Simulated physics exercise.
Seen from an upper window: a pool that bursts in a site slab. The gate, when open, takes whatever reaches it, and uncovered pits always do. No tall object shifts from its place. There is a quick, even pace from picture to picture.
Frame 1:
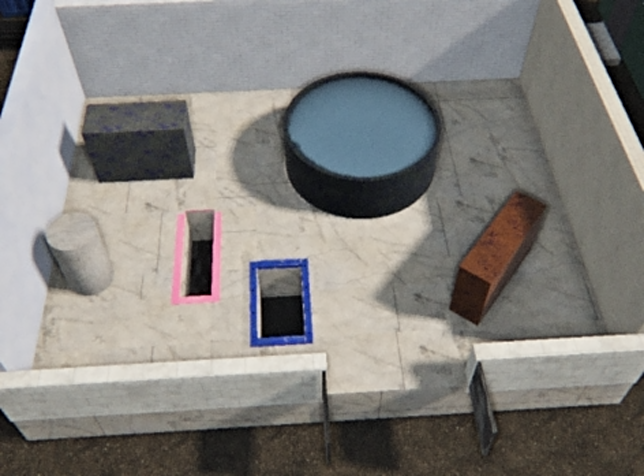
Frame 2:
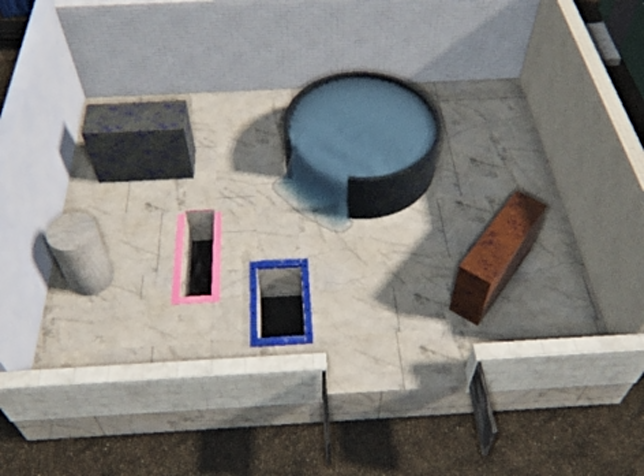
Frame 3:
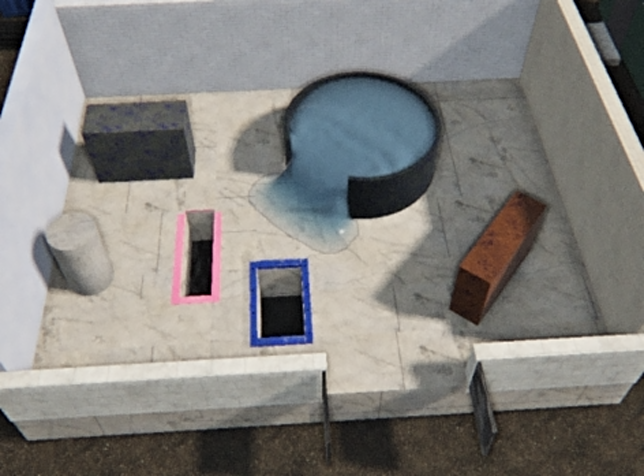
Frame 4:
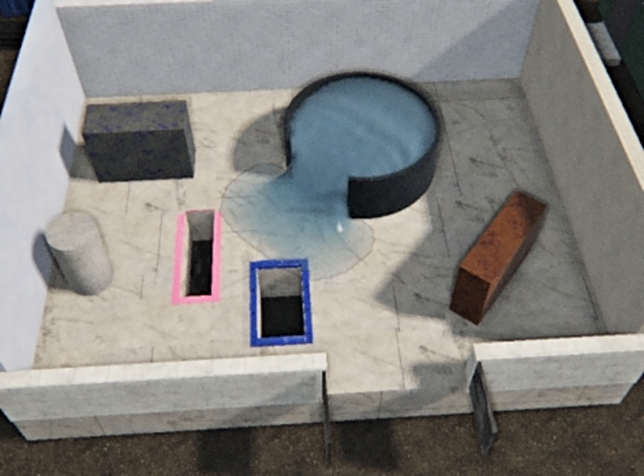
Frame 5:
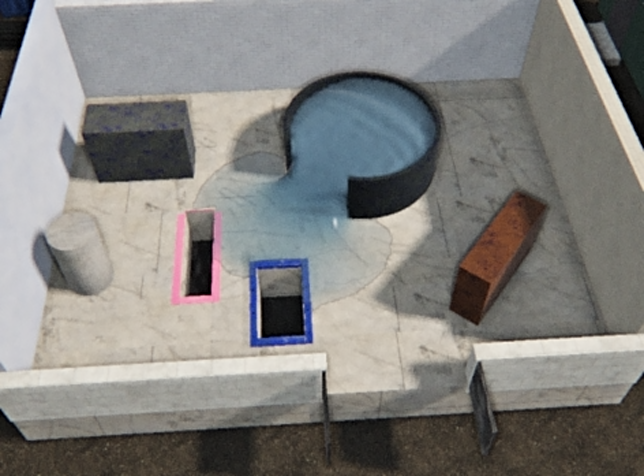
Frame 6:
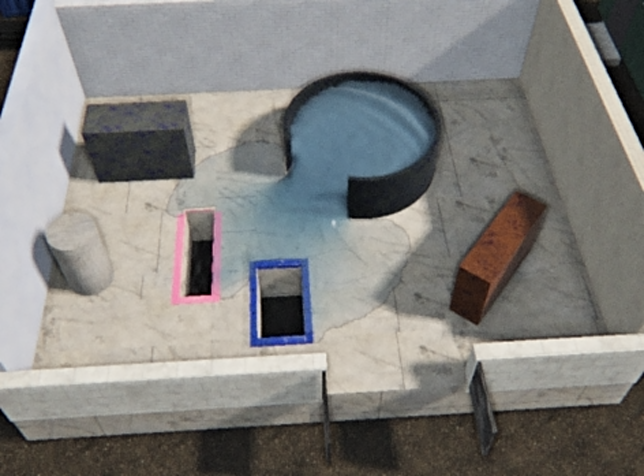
Water bursts through a gap in the round tank and spreads across the pale floor.
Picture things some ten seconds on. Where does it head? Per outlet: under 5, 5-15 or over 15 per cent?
Outcome: The gate ends up mid-range - five to fifteen per cent; the pink pit ends up high - past fifteen per cent; the blue pit ends up high - past fifteen per cent.
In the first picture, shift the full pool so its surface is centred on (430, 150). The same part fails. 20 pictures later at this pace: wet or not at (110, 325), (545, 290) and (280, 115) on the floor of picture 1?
Spot 1 wetted, spot 2 unwetted, and spot 3 unwetted.
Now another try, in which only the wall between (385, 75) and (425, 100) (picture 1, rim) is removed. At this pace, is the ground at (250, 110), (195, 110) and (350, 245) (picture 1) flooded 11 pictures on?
In the order asked: Sodden, out of reach, out of reach.
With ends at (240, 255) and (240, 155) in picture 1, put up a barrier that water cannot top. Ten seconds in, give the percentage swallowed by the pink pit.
The pink pit takes 6 per cent.
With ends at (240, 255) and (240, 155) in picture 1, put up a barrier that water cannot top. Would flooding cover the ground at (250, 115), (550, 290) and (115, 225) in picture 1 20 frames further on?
Going one after another, I'd say reached by the flood, then kept clear of the flood, then kept clear of the flood.
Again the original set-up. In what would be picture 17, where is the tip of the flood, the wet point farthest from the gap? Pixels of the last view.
Roughly at (28, 396).
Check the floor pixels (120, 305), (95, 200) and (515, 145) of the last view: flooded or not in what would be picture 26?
Taking them as listed, I'd call them high and dry, soaked through and high and dry.
A moment on, water covers 25 % of the floor; the gate 0 %, the pink pit 8 %, the blue pit 6 %.
Next, water covers 30 % of the floor; the gate 2 %, the pink pit 17 %, the blue pit 11 %.
Then, water covers 35 % of the floor; the gate 5 %, the pink pit 26 %, the blue pit 16 %.
Later, water covers 40 % of the floor; the gate 7 %, the pink pit 35 %, the blue pit 21 %.
In the end, water covers 45 % of the floor; the gate 9 %, the pink pit 44 %, the blue pit 23 %.
